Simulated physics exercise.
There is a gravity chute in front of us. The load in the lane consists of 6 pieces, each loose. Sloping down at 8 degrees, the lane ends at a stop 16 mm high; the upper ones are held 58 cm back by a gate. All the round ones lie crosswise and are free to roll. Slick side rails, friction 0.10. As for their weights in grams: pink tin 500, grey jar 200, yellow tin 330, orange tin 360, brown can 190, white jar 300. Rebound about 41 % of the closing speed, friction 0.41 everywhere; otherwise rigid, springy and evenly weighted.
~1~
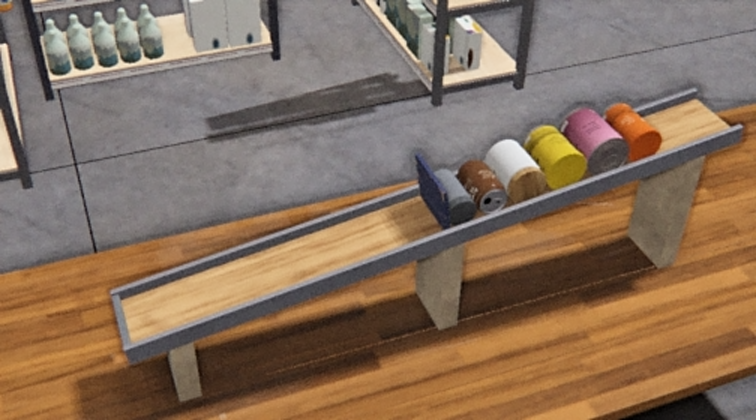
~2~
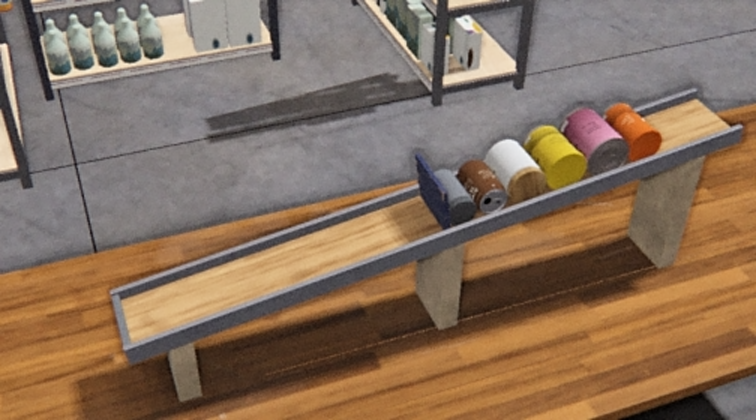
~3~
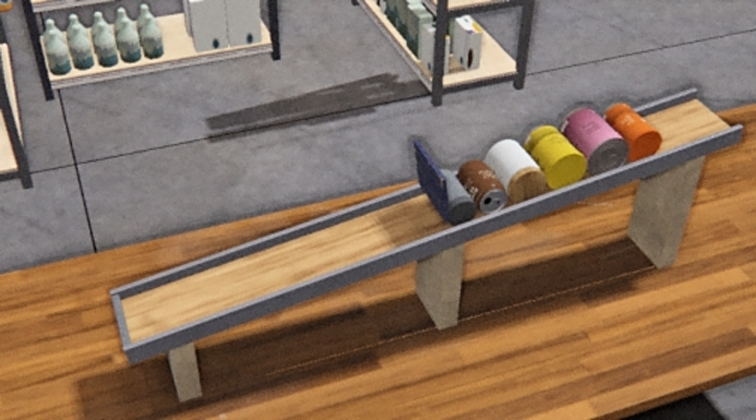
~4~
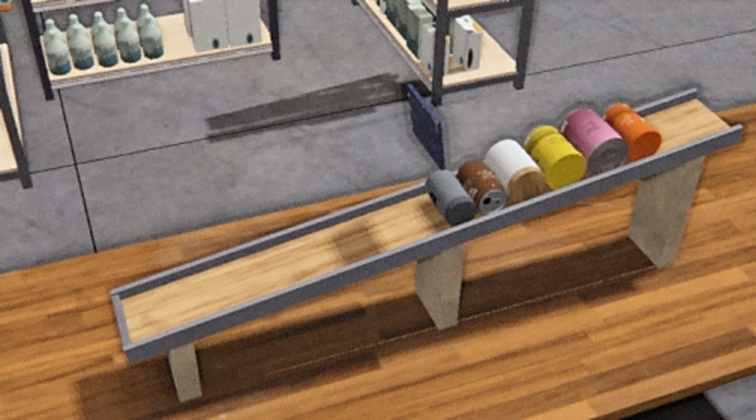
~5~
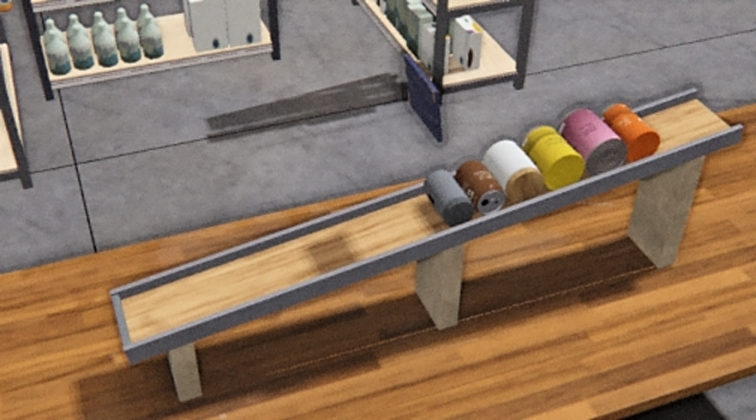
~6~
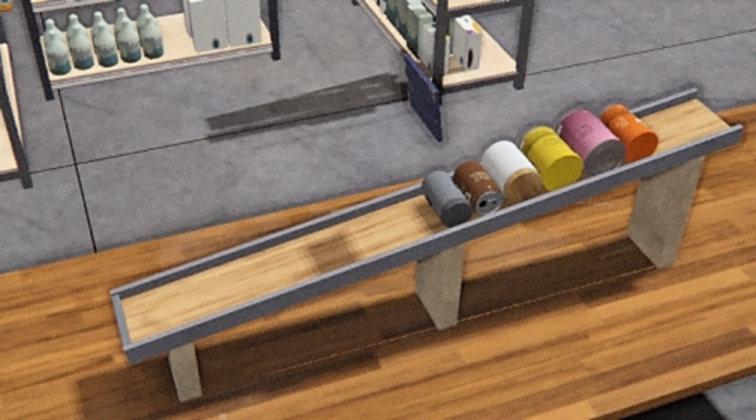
At the start, six round containers, grey, brown, white, yellow, pink and orange, lie crosswise in a row on a sloping wooden chute behind a closed dark blue gate. The gate then lifts up clear of the lane, and the containers barely shift, staying bunched together near the middle and upper part.
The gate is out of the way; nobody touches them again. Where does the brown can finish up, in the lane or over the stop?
The brown can finishes up over the stop.
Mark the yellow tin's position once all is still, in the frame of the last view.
(182, 285).
Then, 0.50 s past the last view, leader 41 cm from the stop; brown can near (397, 216).
Then, 0.90 s past the last view, leader 13 cm from the stop; brown can near (252, 267).
Then, 1.10 s past the last view, brown can near (155, 301).
Then, 1.60 s past the last view, grey jar and brown can now over the stop; pink tin not moving; yellow tin not moving.
Finally, over the stop, grey jar and brown can; the other 4 in the lane.
